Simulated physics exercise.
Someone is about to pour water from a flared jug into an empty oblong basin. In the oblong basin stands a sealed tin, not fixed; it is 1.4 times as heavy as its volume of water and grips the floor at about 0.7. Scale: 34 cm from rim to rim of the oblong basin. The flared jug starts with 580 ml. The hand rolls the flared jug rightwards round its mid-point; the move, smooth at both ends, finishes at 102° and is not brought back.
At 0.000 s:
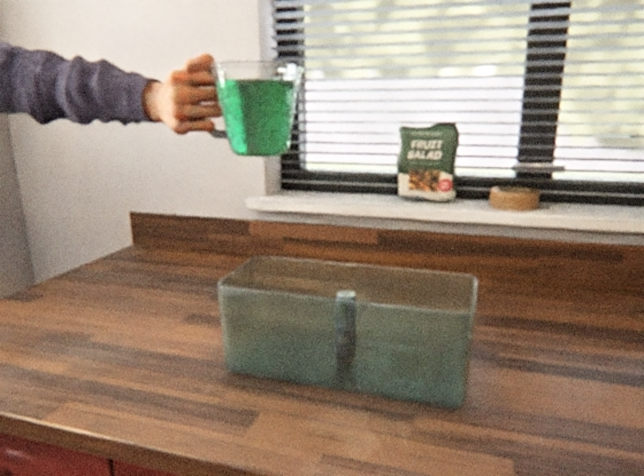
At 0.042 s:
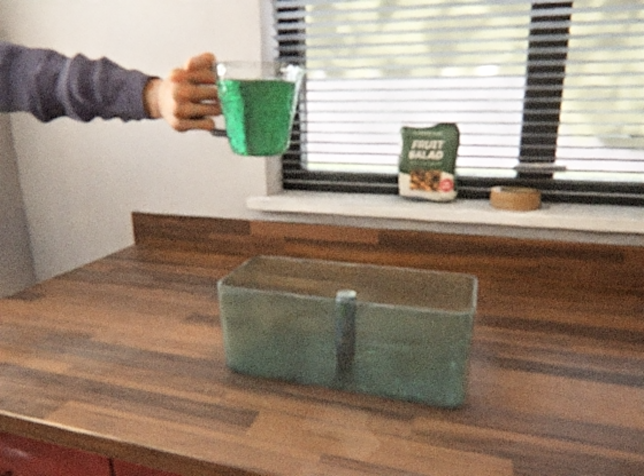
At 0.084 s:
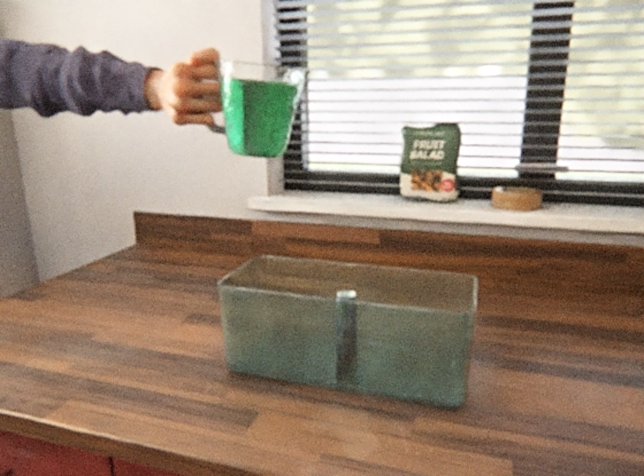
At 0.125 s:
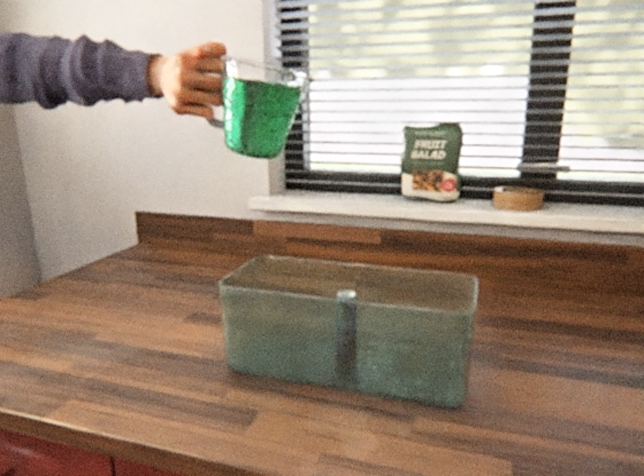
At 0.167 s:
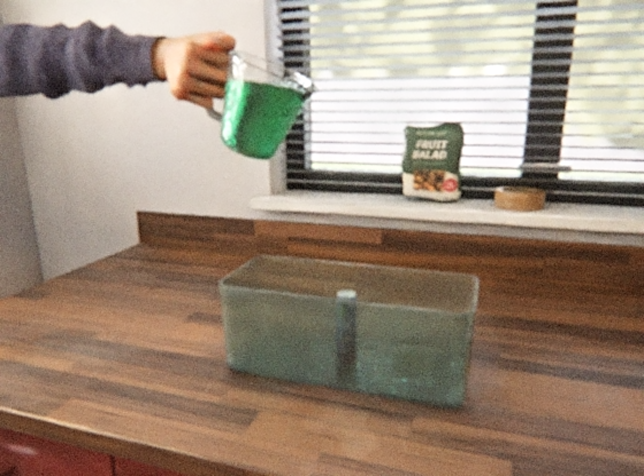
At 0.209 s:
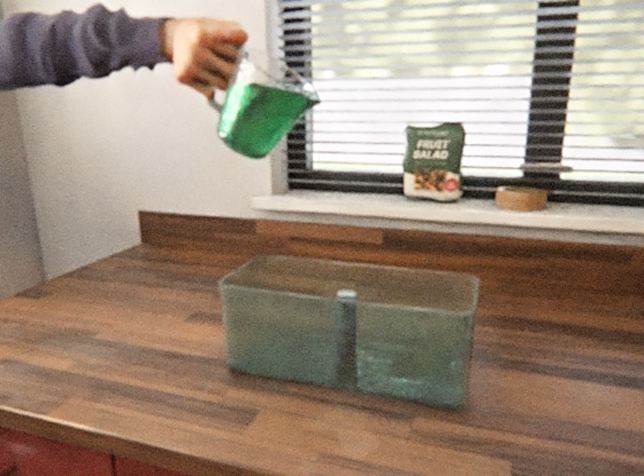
A hand held a clear jug of green liquid above an empty oblong basin on a wooden counter, then smoothly tilted it to the right, the liquid shifting towards the spout.
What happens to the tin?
The tin stays up.
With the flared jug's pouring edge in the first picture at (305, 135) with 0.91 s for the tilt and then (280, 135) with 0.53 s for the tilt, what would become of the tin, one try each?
First it goes over; then it falls.
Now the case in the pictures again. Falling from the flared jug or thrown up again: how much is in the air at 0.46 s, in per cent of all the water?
Near 48 in a hundred.
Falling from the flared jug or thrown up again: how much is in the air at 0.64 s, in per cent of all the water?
Near 28 in a hundred.
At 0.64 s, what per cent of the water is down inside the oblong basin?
Near 64 in a hundred.
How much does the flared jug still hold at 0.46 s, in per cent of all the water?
About 46 per cent.
After 0.46 s the tilt is 97° and 46 per cent is still to pour; the tin stands where it began.
After 0.64 s the tilt is 102° and 8 per cent is still to pour; the tin stands where it began.
After 0.82 s the tilt is 102° and 1 per cent is still to pour; the tin stands where it began.
After 1.03 s the tilt is 102° and 0 per cent is still to pour; the tin stands where it began.
In the end the tin stands where it began.
